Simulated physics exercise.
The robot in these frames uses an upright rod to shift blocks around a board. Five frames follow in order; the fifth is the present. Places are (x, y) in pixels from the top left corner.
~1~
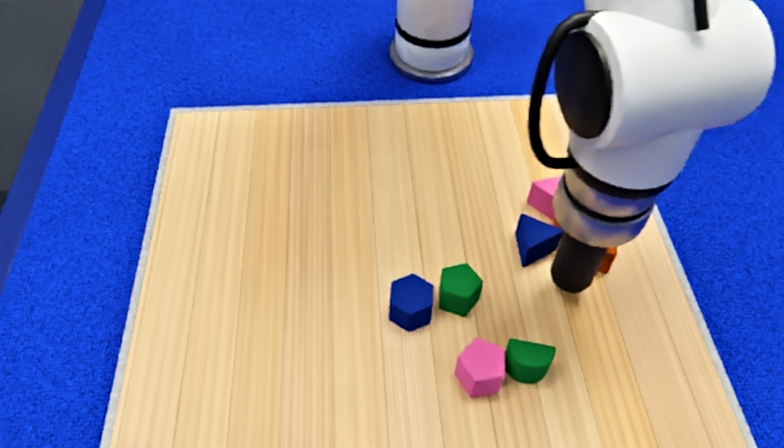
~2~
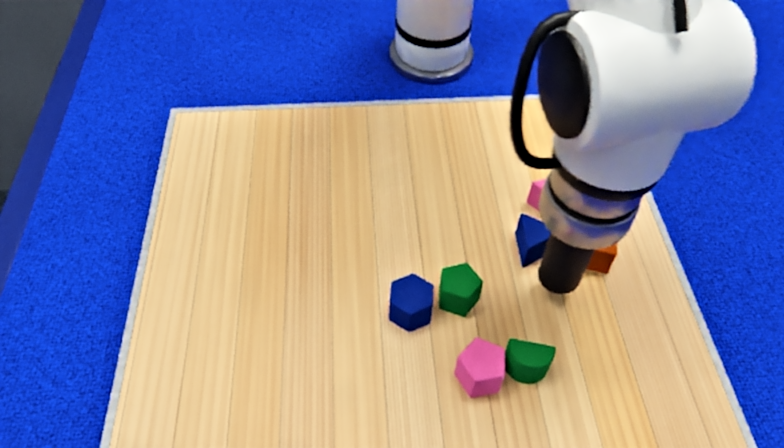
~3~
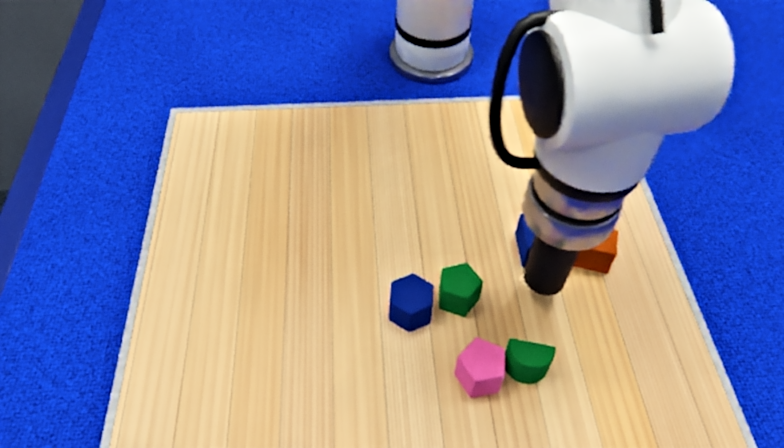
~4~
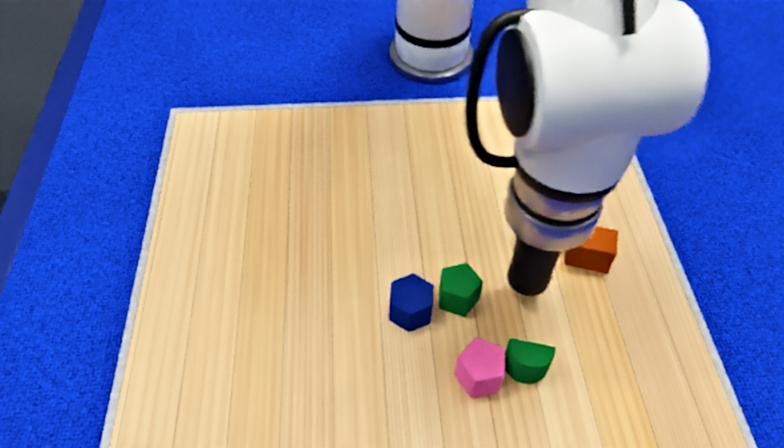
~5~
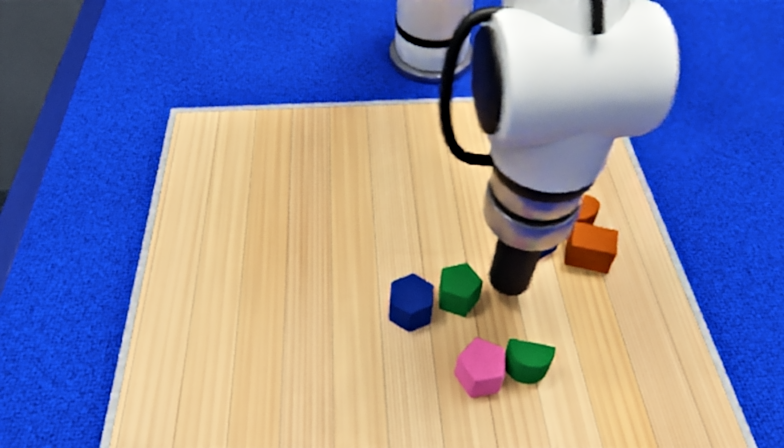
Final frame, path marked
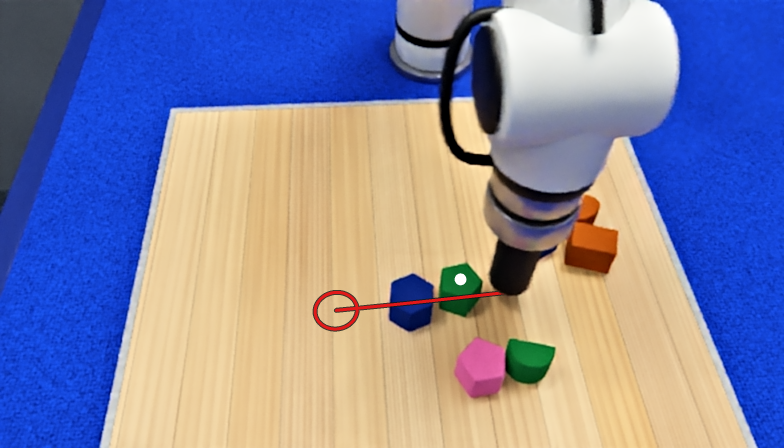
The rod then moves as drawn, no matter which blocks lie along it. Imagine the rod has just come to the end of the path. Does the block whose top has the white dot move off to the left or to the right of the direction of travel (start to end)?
Right.
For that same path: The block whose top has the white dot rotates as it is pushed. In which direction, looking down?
Seen from overhead, it turns clockwise.
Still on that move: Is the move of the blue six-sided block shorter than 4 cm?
No, that is not what happens.
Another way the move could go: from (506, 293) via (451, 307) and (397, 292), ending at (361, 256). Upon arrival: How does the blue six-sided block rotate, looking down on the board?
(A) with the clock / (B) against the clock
The one that fits is B, against the clock.
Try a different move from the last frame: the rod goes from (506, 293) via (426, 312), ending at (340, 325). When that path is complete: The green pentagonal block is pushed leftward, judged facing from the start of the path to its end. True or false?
My answer: False.
The line goes in a line from (506, 293) to (336, 310); the dot is on the green pentagonal block.
On the path given first. One third of the way, rod (451, 285); blue six-sided block (375, 295), turned 45° anticlockwise; green pentagonal block (411, 277), turned 25° clockwise.
Two thirds of the way, rod (394, 291); blue six-sided block (329, 299), turned 120° anticlockwise; green pentagonal block (357, 270), turned 70° clockwise.
At the end, rod (335, 296); blue six-sided block (294, 310), turned 150° anticlockwise; green pentagonal block (323, 259), turned 110° clockwise; blue triangular block unmoved.
